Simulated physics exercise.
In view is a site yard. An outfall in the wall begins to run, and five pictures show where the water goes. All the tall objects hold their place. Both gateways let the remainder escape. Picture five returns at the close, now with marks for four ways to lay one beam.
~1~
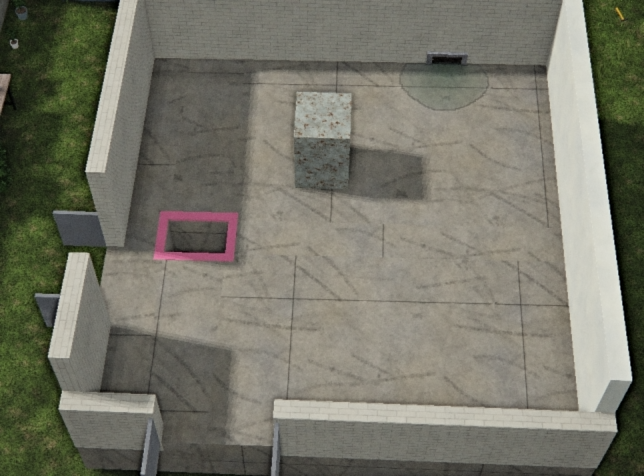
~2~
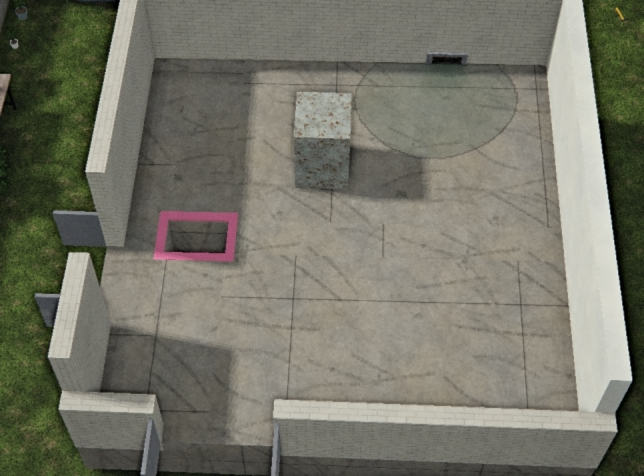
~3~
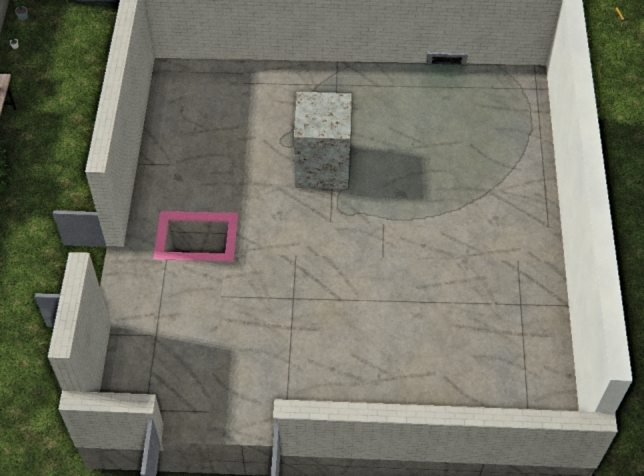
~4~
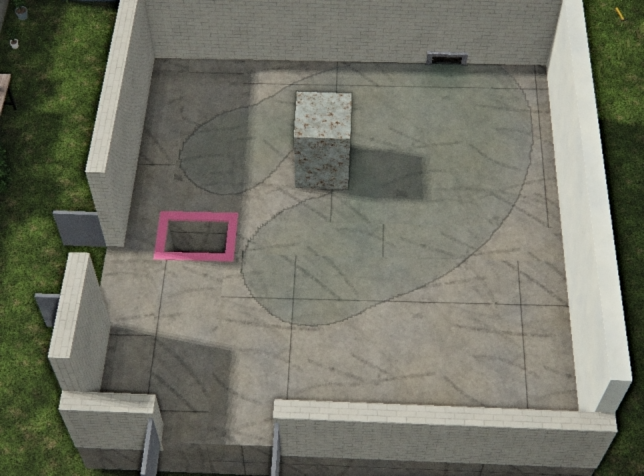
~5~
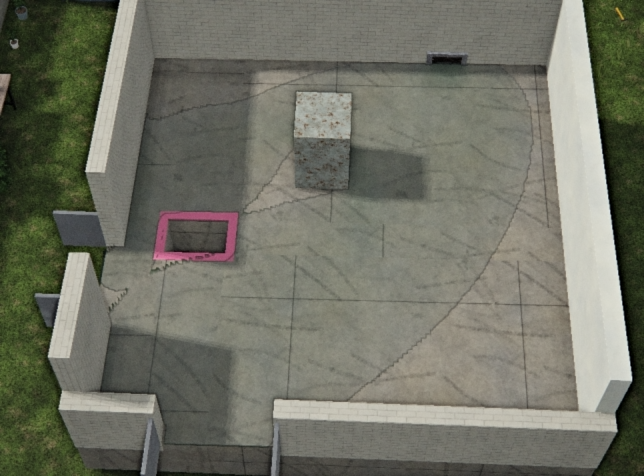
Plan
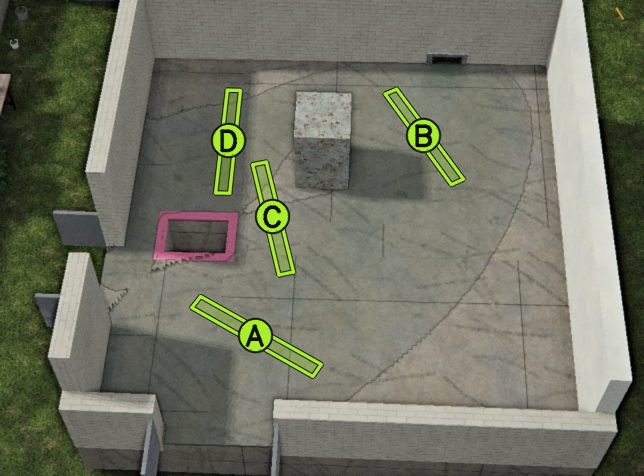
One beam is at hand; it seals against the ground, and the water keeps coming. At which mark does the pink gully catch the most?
A is best.
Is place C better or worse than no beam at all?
Place C is worse.
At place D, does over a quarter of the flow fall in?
No, it does not.
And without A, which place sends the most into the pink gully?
D it is.
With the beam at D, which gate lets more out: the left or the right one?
More leaves on the right.
In lime, A from (196, 302) to (317, 370); B from (390, 91) to (457, 181); C from (259, 163) to (286, 273); D from (222, 193) to (233, 90).
For place A, about 29 % of the stream goes into the pink gully, about 71 % out by the gates.
For place B, about 8 % of the stream goes into the pink gully, about 92 % out by the gates.
For place C, about 7 % of the stream goes into the pink gully, about 93 % out by the gates.
For place D, about 21 % of the stream goes into the pink gully, about 79 % out by the gates.
